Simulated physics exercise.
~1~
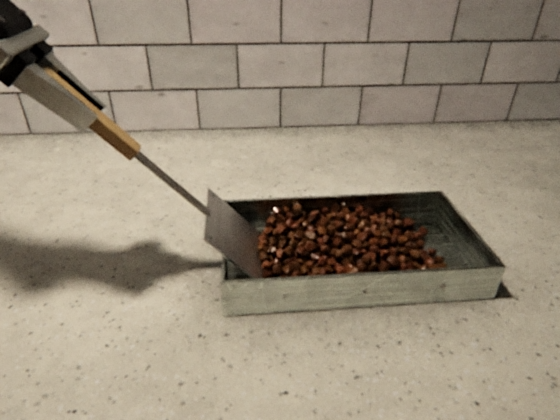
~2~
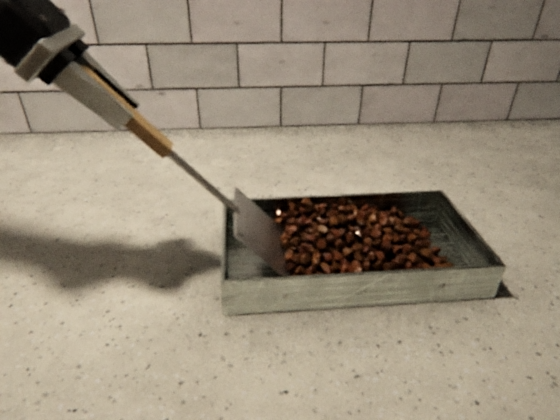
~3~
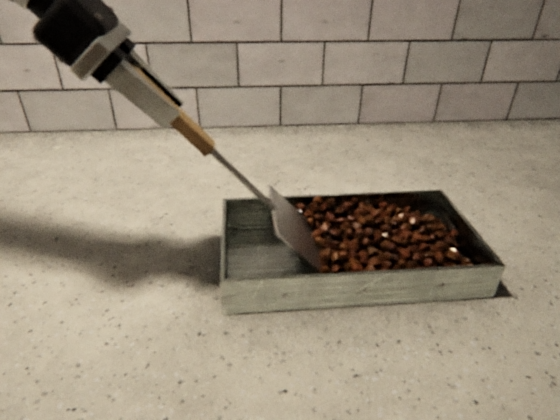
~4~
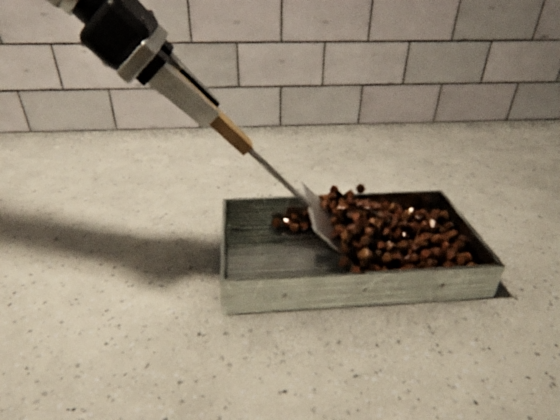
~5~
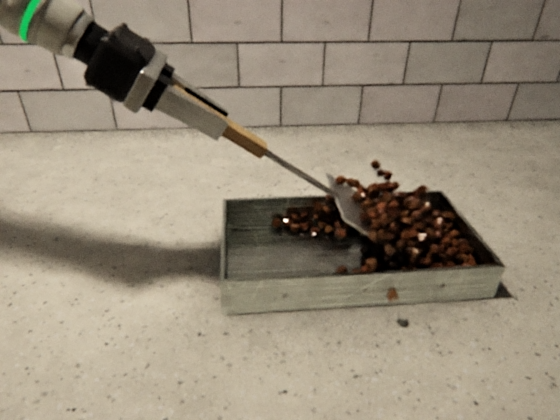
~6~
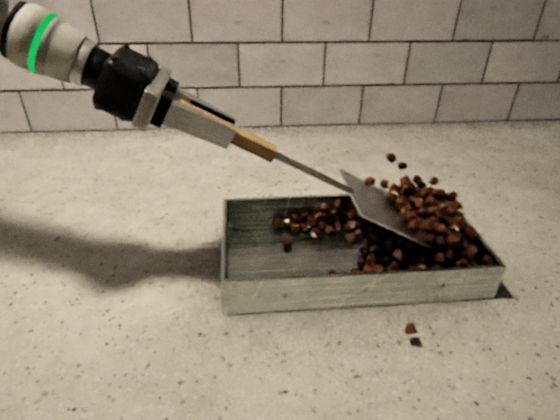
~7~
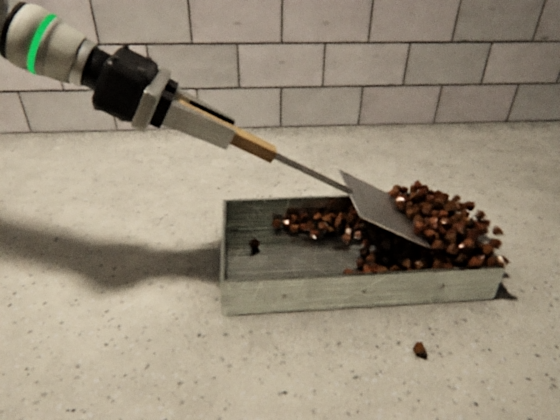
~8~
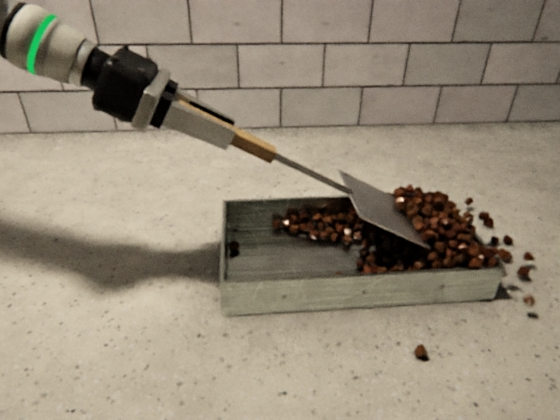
At the start, a robot arm holds a spatula at the left end of a shallow grey tin filled with small brown pellets, on a speckled countertop before a tiled wall. The blade sweeps to the right, pushing the pellets ahead of it and clearing the left part of the tin. Some pellets slip behind the blade as the rest pile up. The spatula then rises and tilts flatter, tossing a few pellets up and over the sides. It stops, and several tumble past the right end. Finally, most remain heaped in the tin, with a few scattered on the countertop.
